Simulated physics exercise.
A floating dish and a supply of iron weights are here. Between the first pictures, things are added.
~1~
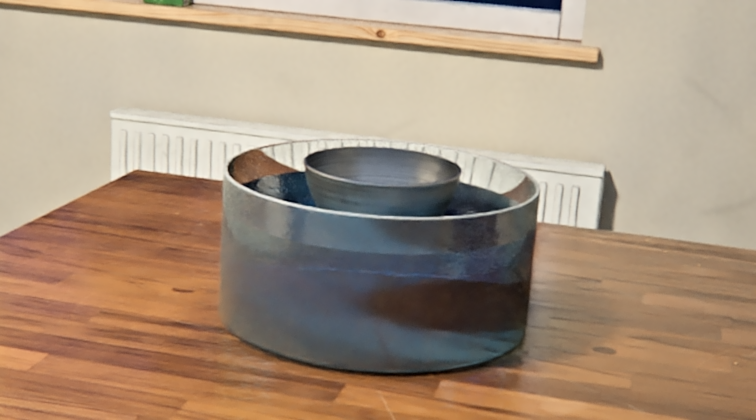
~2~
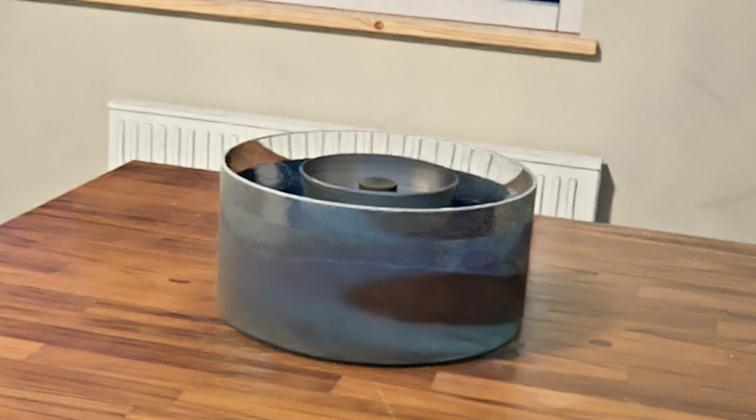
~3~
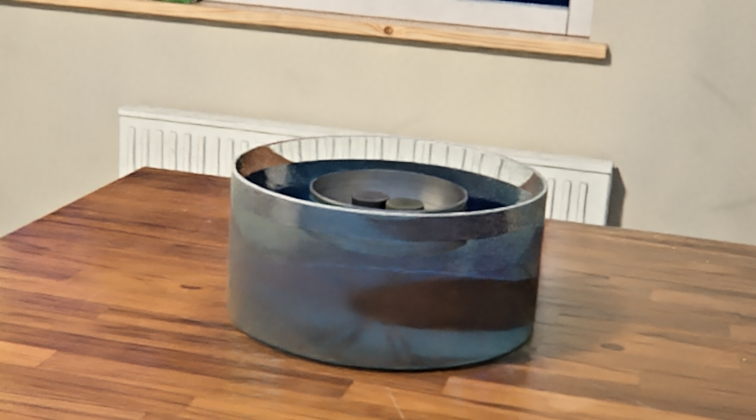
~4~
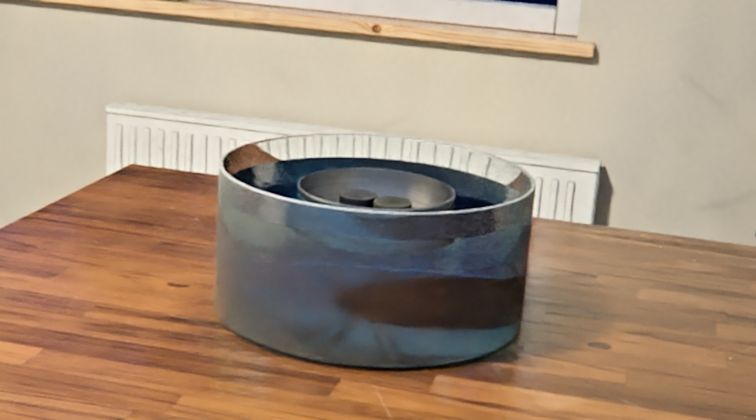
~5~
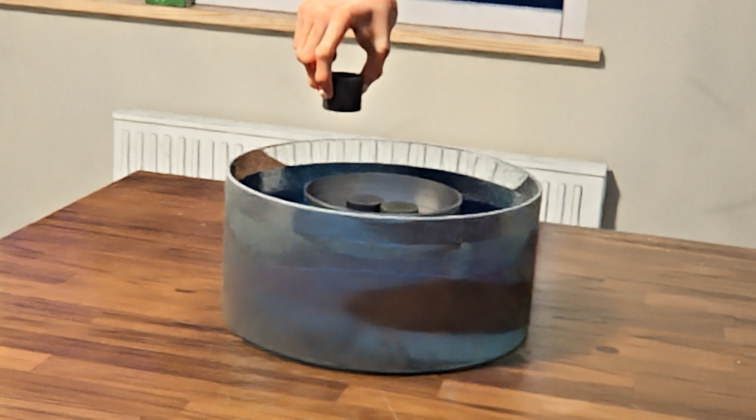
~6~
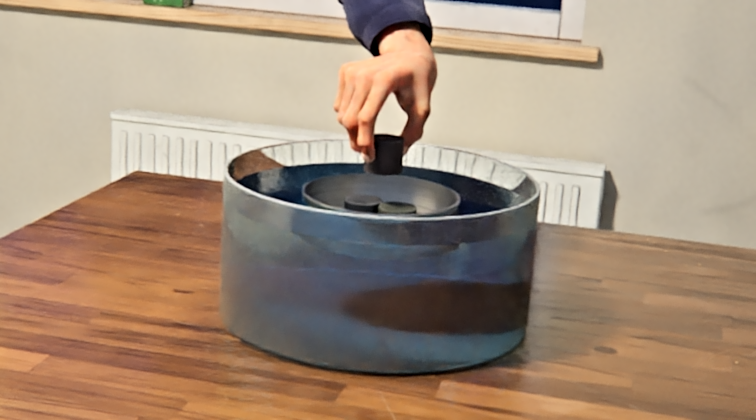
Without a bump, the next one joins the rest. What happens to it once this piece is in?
It ends up on the bottom.
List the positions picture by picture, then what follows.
The first picture shows dish (383, 166) empty; most of its side above the surface.
The second picture shows dish (379, 174) with one aboard; about half of its side above the surface.
The third picture shows dish (389, 191) with two aboard; about a fifth of its side above the surface.
The fourth picture shows dish (376, 189) with two aboard; about a fifth of its side above the surface.
The fifth picture shows dish (383, 194) with two aboard; about a fifth of its side above the surface; the next iron weight in the hand at (343, 92).
The sixth picture shows dish (381, 194) with two aboard; about a fifth of its side above the surface; the next iron weight in the hand at (384, 155).
Soon after, the iron weight is in and the dish dips.
Later, water pours in over its edge.
In the end, the dish lies on the bottom with its load.
